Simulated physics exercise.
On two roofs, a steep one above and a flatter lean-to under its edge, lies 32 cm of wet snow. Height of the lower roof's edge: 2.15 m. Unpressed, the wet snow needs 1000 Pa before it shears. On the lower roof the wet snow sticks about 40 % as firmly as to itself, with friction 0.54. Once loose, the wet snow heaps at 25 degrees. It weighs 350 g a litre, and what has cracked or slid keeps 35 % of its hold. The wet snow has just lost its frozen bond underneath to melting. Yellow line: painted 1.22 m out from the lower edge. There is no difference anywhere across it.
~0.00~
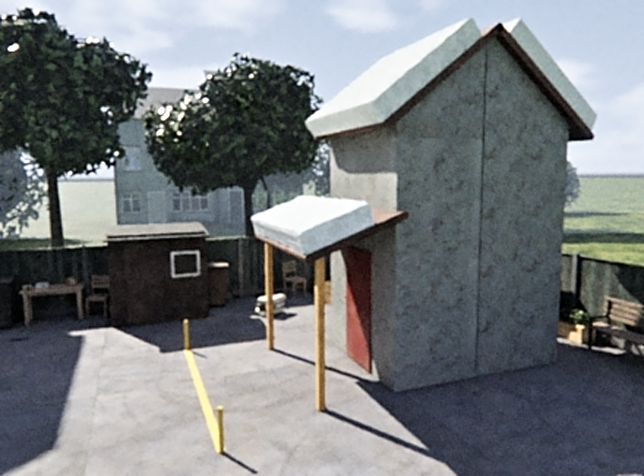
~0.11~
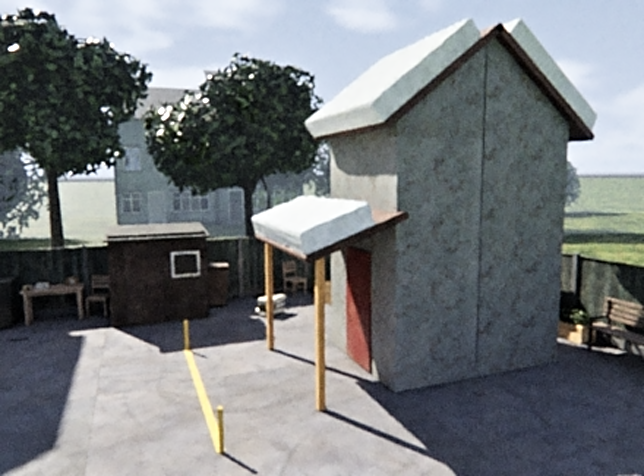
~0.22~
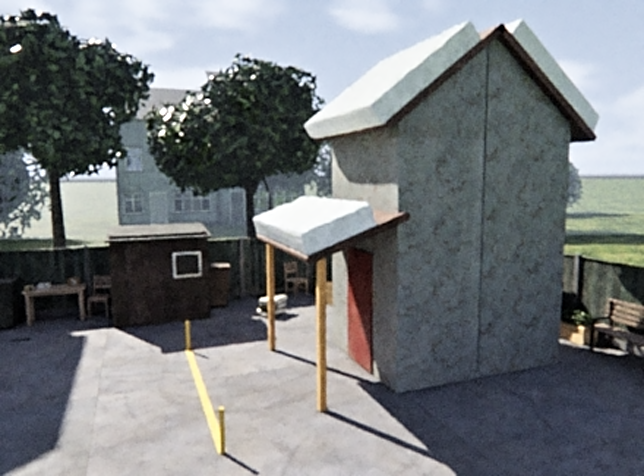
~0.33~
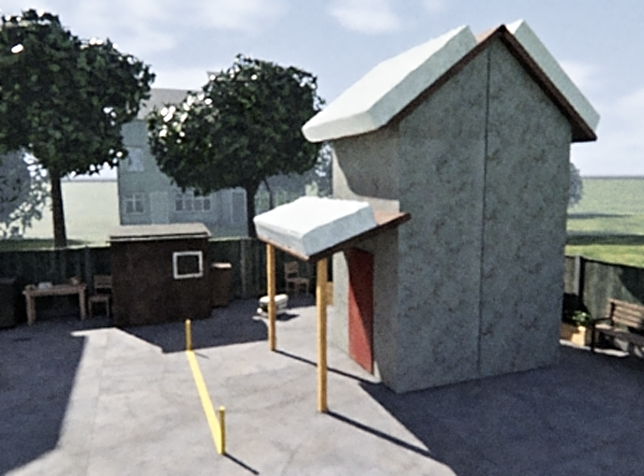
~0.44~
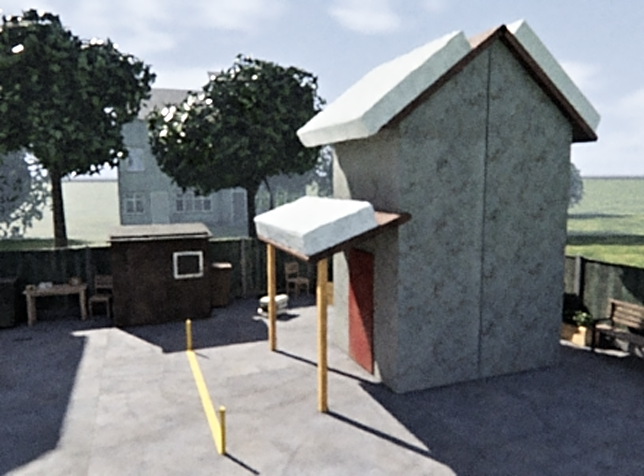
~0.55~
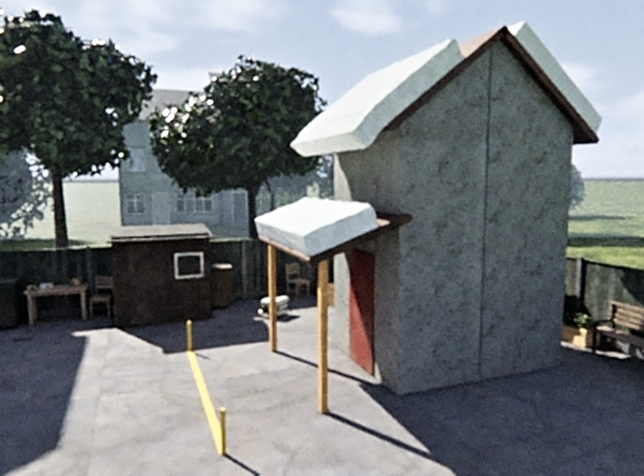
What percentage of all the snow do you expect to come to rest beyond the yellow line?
Roughly 45 % of it.
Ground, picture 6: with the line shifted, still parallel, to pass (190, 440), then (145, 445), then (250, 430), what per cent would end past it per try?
Respectively about 40 in a hundred, 25 in a hundred and 60 in a hundred.
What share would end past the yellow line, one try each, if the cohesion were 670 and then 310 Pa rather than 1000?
Roughly 50 % followed by roughly 50 %.
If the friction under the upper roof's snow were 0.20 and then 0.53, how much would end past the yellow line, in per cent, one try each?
45 %, then 35 %.
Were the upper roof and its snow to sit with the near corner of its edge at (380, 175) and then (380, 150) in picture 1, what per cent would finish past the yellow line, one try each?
25 per cent, then 45 per cent.
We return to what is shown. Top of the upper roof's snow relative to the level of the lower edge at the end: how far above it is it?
0.6 m.
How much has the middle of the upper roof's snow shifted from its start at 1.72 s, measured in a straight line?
It is around 4.8 m from where it started.
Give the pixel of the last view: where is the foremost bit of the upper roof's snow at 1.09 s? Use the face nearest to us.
Roughly at the pixel (295, 226).
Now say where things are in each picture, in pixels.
The first frame shows front end of the wet snow at (382, 106).
The second frame shows front end of the wet snow at (381, 98), its middle shifted 1.7 cm, 1 % of it past the upper edge, in one piece.
The third frame shows front end of the wet snow at (380, 121), its middle shifted 6.9 cm, 4 % of it past the upper edge, in one piece.
The fourth frame shows front end of the wet snow at (377, 103), its middle shifted 16 cm, 8 % of it past the upper edge, in one piece.
The fifth frame shows front end of the wet snow at (370, 124), its middle shifted 29 cm, 15 % of it past the upper edge, in one piece.
The sixth frame shows front end of the wet snow at (363, 122), its middle shifted 46 cm, 24 % of it past the upper edge, cracking.
By 1.09 s, none is below the lower edge and 0 % is past the line.
By 1.72 s, 73 % is below the lower edge and 17 % is past the line.
By 2.36 s, 73 % is below the lower edge and 45 % is past the line.
By 3.00 s, 73 % is below the lower edge and 45 % is past the line.
By 3.10 s, at the end, 73 % is below the lower edge and 45 % is past the line.
